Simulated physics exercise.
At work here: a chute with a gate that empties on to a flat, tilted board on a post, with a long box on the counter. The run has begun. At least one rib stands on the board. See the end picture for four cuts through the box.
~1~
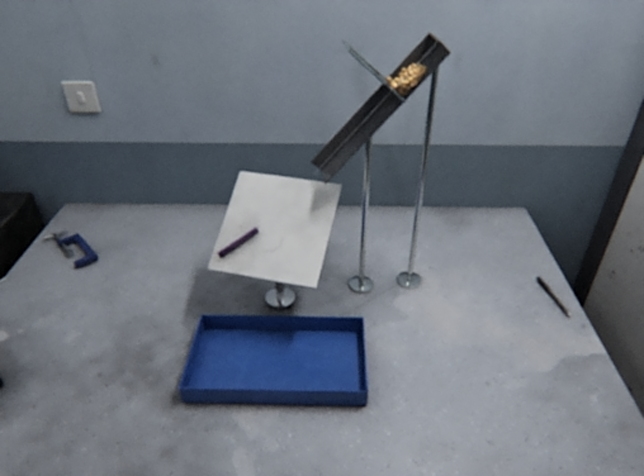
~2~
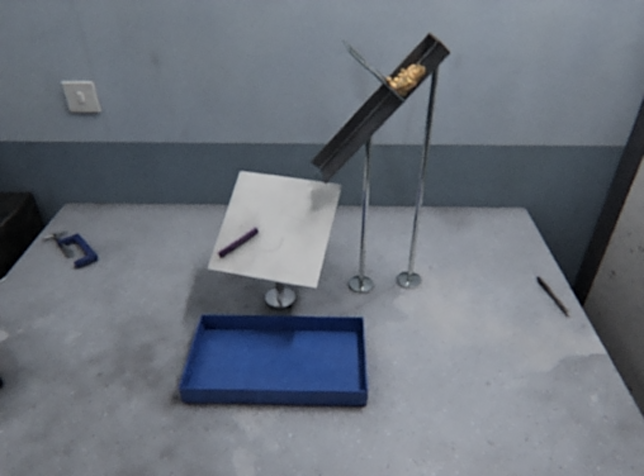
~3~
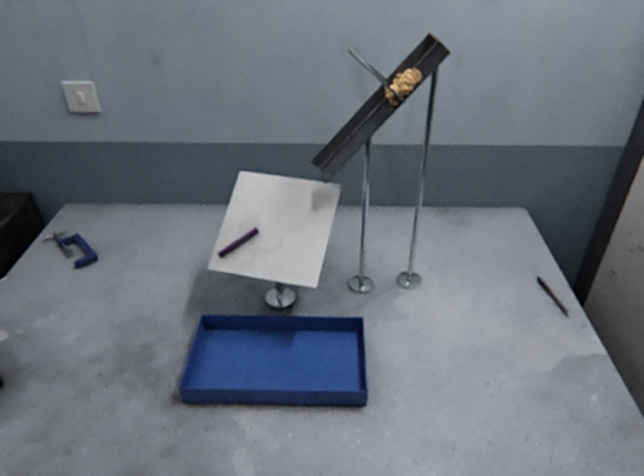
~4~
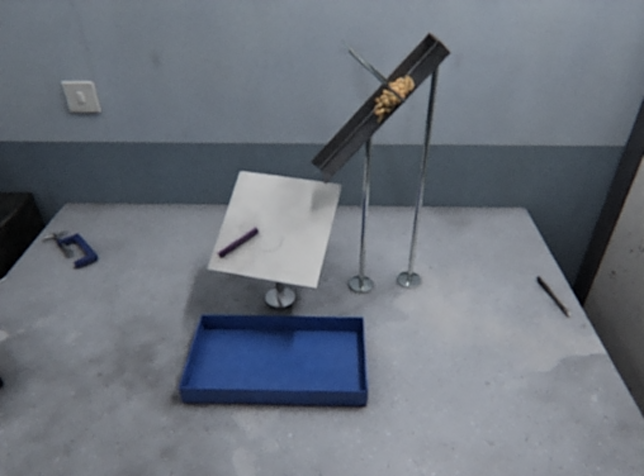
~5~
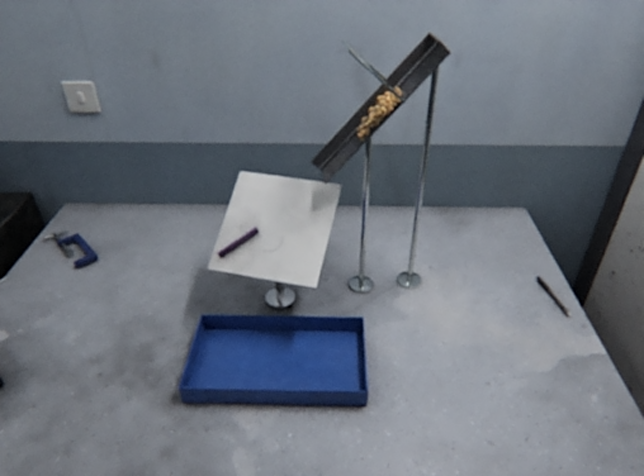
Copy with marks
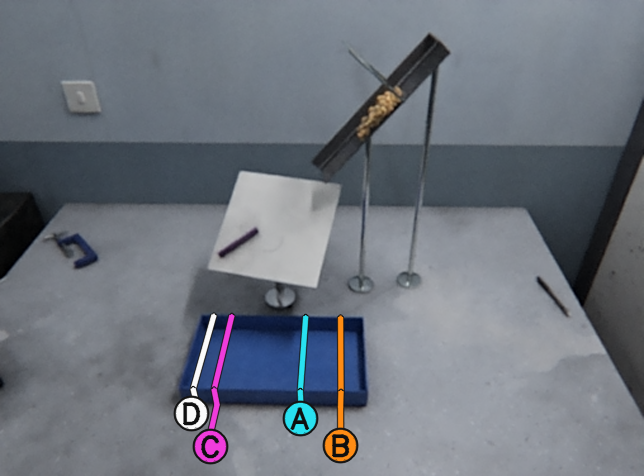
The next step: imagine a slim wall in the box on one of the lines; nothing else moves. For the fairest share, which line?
C works best here.
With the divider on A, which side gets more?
More lands on the left.
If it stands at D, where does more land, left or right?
Right.
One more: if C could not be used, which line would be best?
D.
On the marked copy, line A crosses the front rim at (300, 390); line B crosses the front rim at (340, 390); line C crosses the front rim at (214, 388); line D crosses the front rim at (193, 388).
If A is chosen, of what is caught, all on the left of the divider, none on the right.
If B is chosen, of what is caught, all on the left of the divider, none on the right.
If C is chosen, of what is caught, about half on the left of the divider, about half on the right.
If D is chosen, of what is caught, a small part on the left of the divider, most on the right.
